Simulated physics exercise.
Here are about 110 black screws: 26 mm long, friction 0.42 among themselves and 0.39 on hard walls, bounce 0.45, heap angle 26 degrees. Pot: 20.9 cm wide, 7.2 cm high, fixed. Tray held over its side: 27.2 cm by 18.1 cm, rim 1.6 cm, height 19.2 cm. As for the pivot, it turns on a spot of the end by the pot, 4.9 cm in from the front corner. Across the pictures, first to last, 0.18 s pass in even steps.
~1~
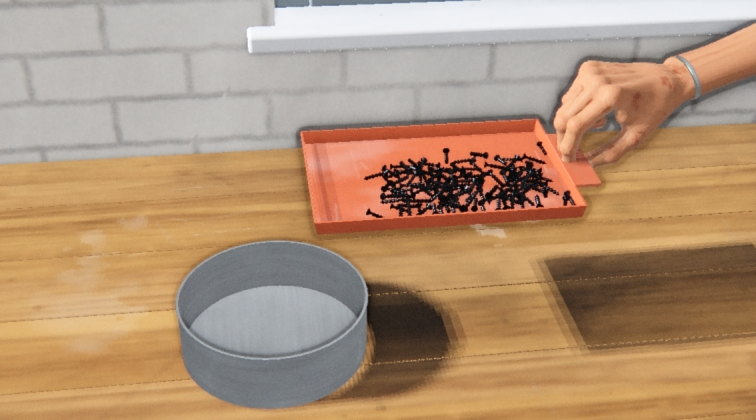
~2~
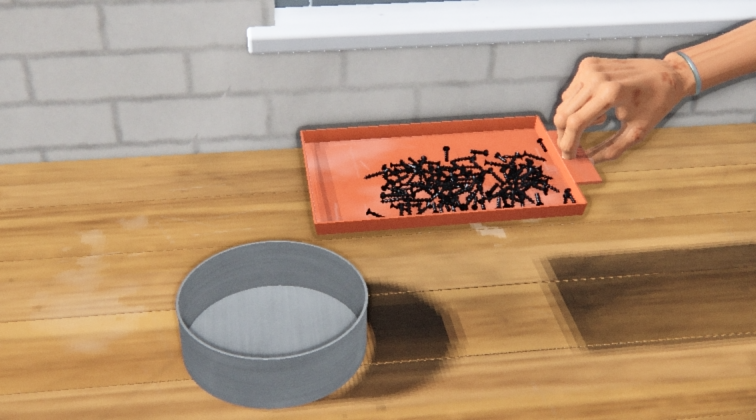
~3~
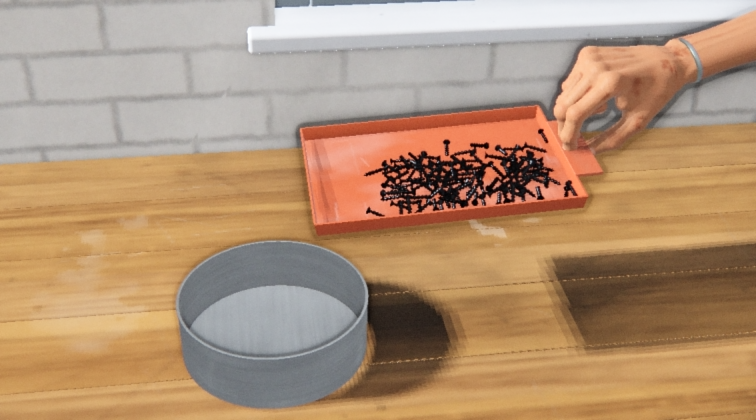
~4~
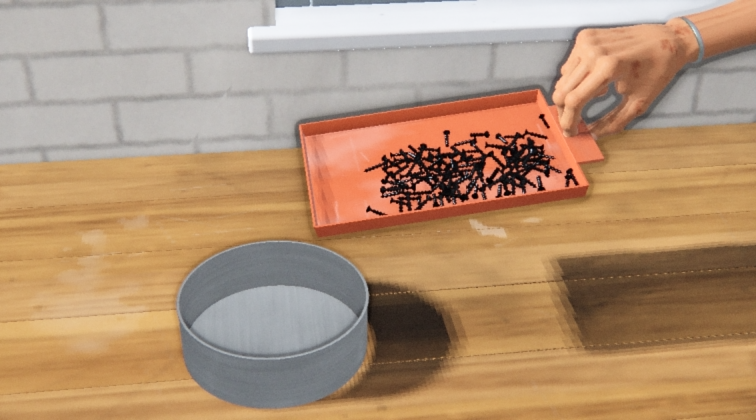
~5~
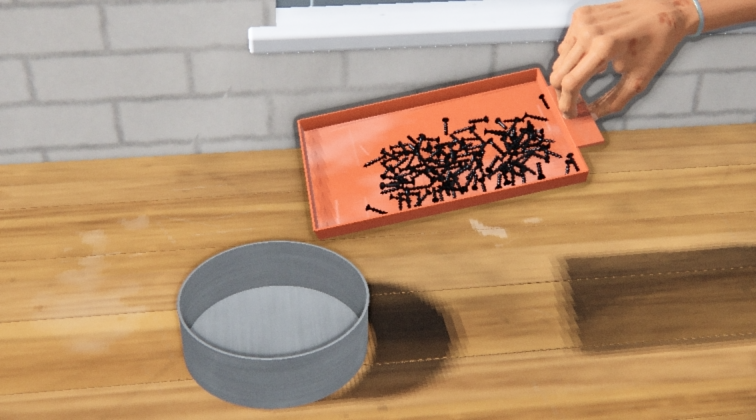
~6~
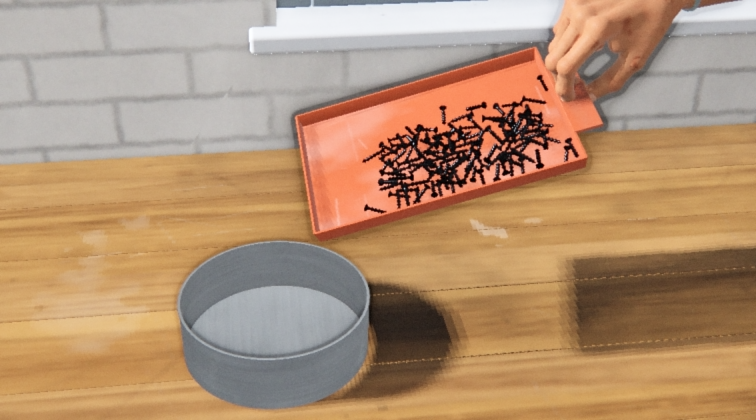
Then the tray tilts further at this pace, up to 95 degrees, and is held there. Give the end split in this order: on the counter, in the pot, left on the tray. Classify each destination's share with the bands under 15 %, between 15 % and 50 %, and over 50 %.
Counter: Between 15 % and 50 %; pot: Over 50 %; tray: Under 15 %.
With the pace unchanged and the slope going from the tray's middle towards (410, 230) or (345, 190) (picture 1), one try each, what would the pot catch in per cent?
First try: Around 30 percent; second try: Around 95 percent.
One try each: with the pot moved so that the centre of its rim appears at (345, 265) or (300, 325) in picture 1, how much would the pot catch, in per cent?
Spot one: Some 5 per cent; spot two: Some 100 per cent.
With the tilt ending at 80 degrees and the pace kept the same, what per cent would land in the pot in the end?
It would be near 70 per cent.
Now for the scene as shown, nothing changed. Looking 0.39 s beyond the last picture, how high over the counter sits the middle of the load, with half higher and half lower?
Roughly 20 centimetres, more or less.
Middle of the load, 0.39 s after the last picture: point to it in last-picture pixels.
Estimated centre of load: Around (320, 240).
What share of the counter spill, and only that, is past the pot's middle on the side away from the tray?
Some 90 per cent.
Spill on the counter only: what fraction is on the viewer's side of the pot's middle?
I'd put it at around 100 per cent.
Then, 0.23 s after the last picture, tilt 57 degrees; the tray holds 100 %, the pot 0 %.
Then, 0.39 s after the last picture, tilt 83 degrees; the tray holds 75 %, the pot 0 %.
Then, 0.67 s after the last picture, tilt 95 degrees; the tray holds 0 %, the pot 75 %.
In the end, counter 25 %, pot 75 %, tray 0 %.
